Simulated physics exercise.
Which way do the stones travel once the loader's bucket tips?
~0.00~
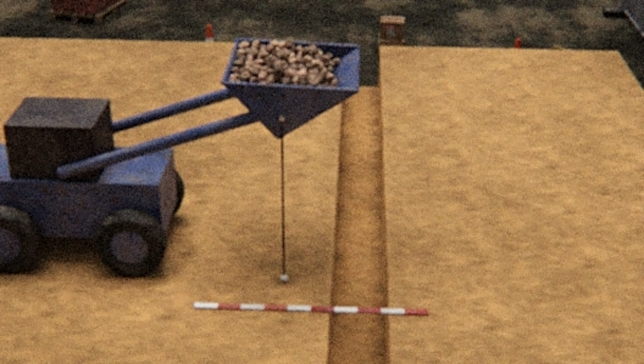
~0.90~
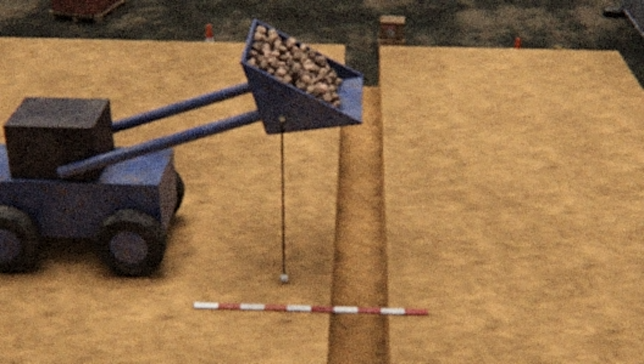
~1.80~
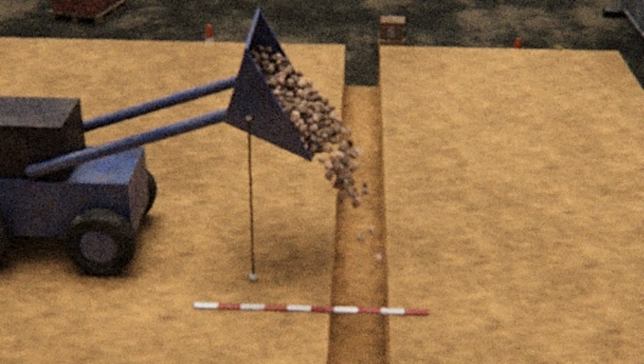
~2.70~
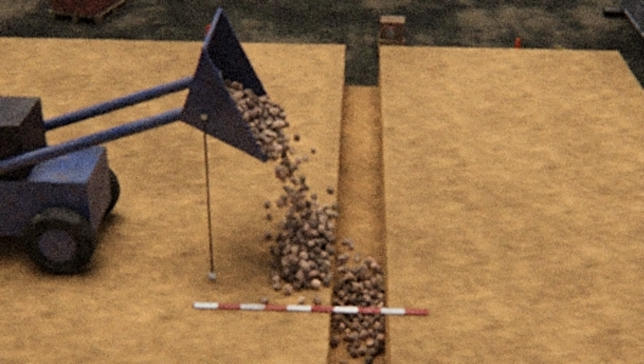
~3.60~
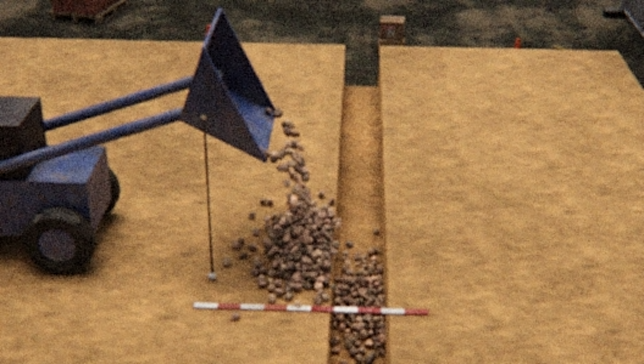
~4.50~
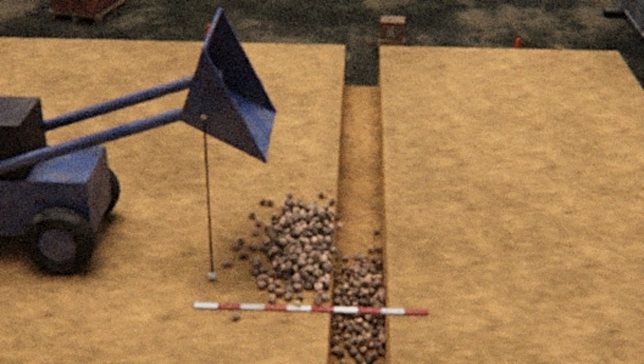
They move down, pouring from the lip of the bucket towards the ground and the trench.
